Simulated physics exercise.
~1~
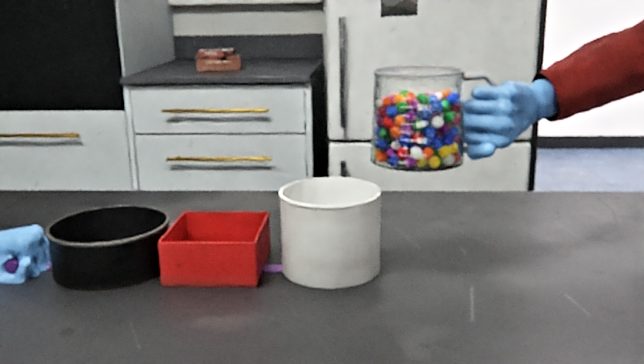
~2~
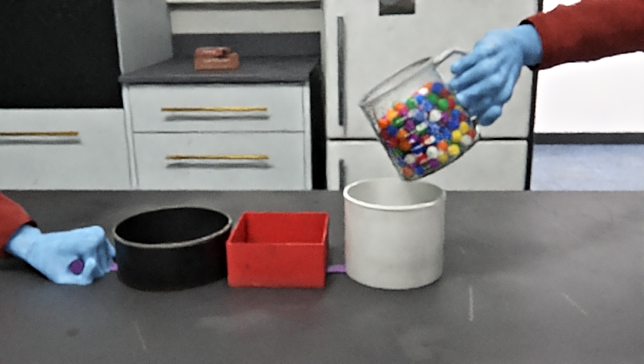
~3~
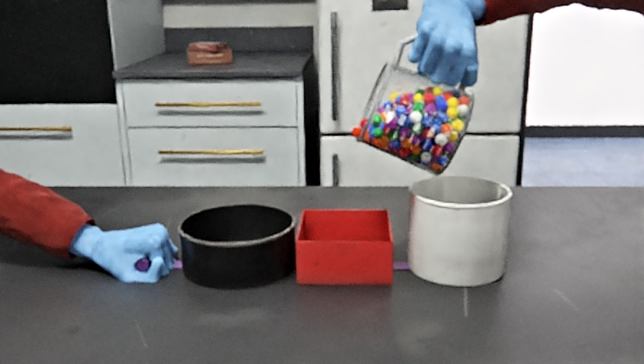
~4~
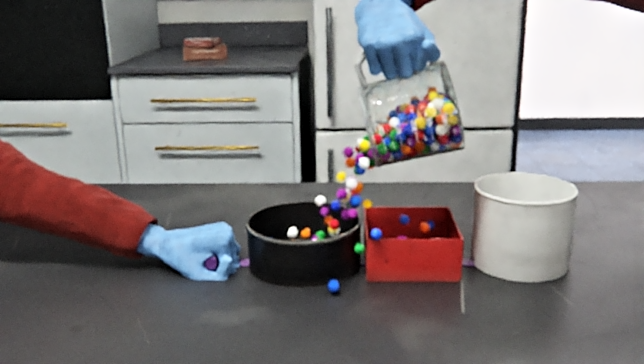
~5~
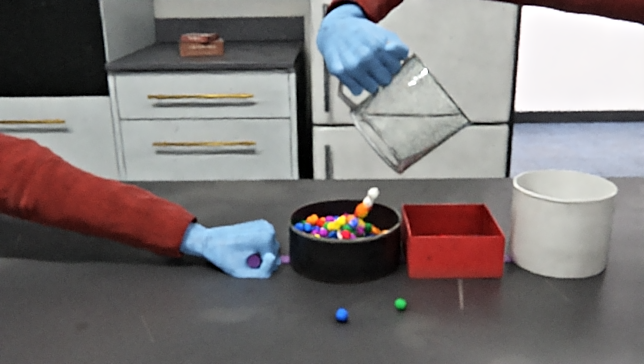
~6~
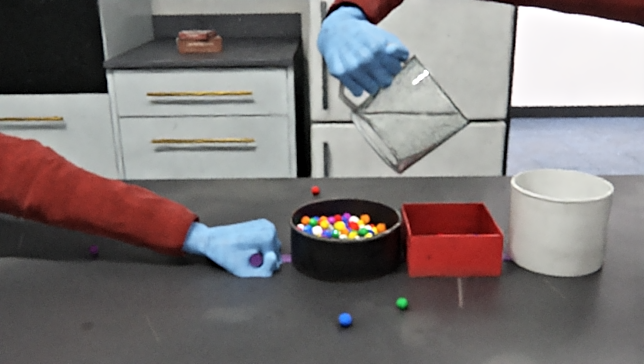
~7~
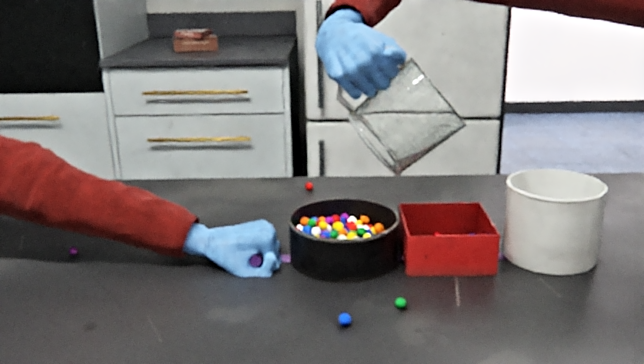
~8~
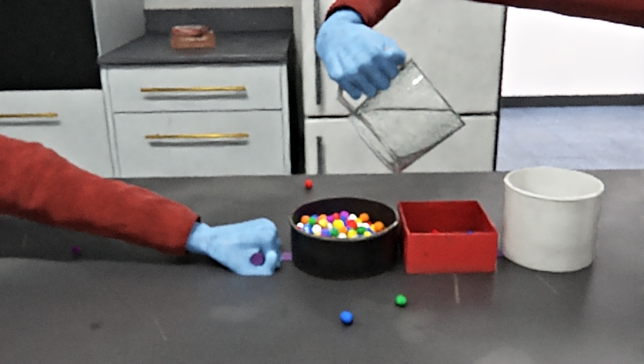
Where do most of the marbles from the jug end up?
Nearly all of them end up in the black pot. Only a few land in the red tin or on the counter, and the white pot gets practically none.
